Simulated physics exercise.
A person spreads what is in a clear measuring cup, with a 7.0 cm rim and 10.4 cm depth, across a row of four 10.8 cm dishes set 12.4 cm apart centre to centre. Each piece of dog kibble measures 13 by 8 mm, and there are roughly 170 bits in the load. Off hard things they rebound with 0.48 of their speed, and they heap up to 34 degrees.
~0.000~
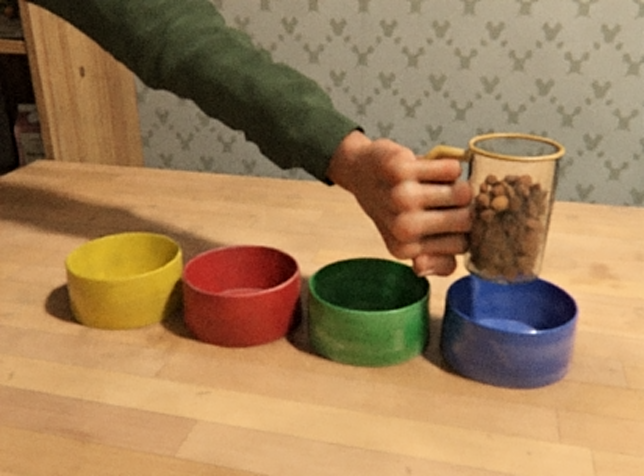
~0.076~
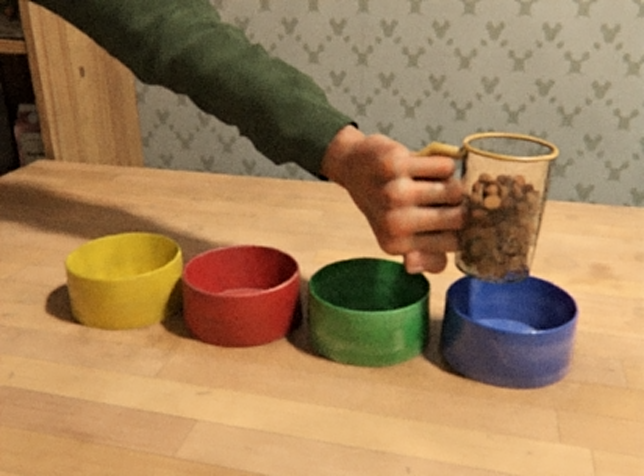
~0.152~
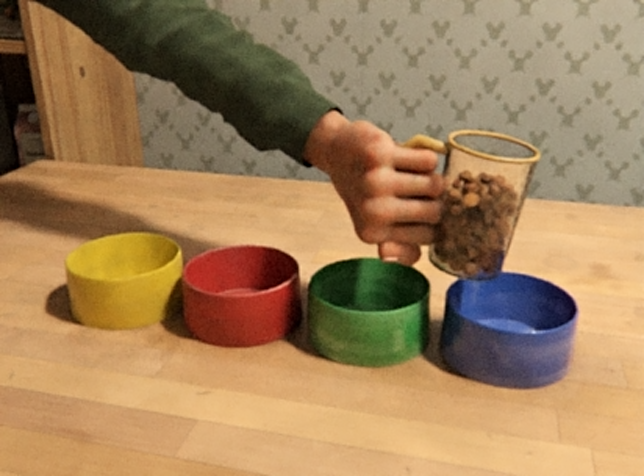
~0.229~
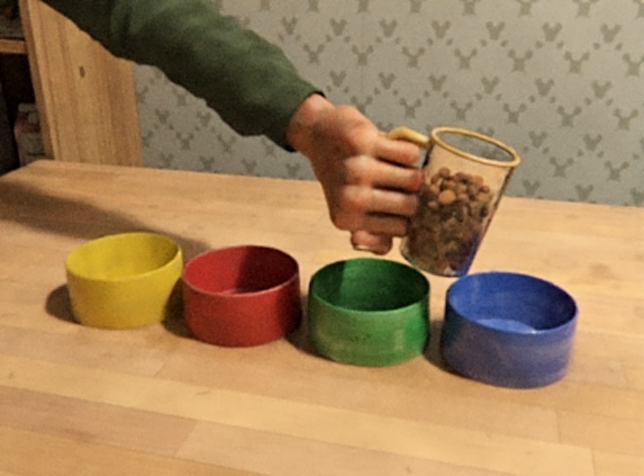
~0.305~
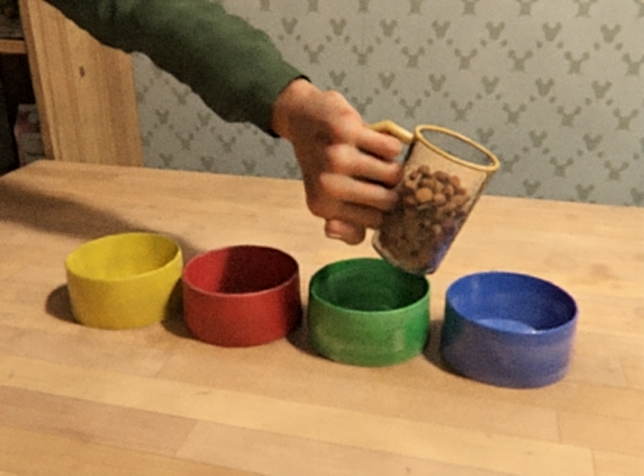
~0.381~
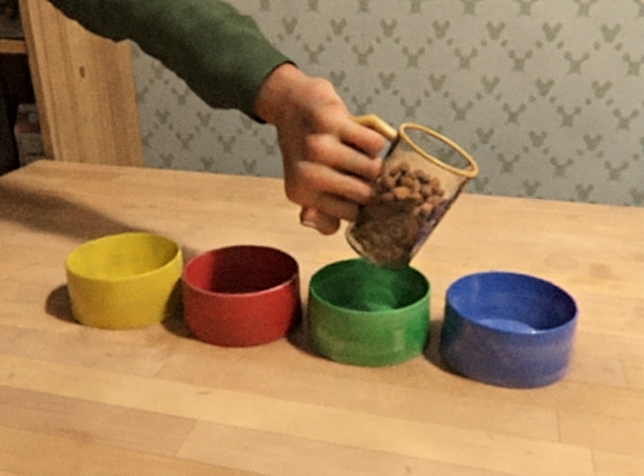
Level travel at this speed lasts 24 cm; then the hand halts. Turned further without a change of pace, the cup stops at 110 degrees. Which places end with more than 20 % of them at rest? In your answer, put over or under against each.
Red - over; blue - under; green - under; yellow - under; counter - over.
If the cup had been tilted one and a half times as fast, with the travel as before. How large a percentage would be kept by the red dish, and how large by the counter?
Red: 50, counter: 40.
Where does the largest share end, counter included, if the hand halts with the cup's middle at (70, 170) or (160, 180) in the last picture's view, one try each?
On the first run most goes to yellow, and on the second to red.
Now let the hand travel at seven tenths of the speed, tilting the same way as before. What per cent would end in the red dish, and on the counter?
Red: 40; counter: 40.
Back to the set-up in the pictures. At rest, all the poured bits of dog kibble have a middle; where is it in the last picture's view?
Roughly pixel (293, 315).
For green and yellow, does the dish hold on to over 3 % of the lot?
So green is a pass and yellow is a miss.
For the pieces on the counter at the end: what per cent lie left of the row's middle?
It's close to 40 in a hundred.
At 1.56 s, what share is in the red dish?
By that moment, around 10 percent has got there.
After 0.84 s, tilt 67 degrees; cup holds 100 %.
After 1.15 s, tilt 93 degrees; cup holds 100 %.
After 1.56 s, tilt 110 degrees; cup holds 70 %, red 10 %, green 5 %.
At rest (3.3 s), red 35 %, blue 0 %, green 10 %, yellow 0 %, counter 35 %, cup 15 %.
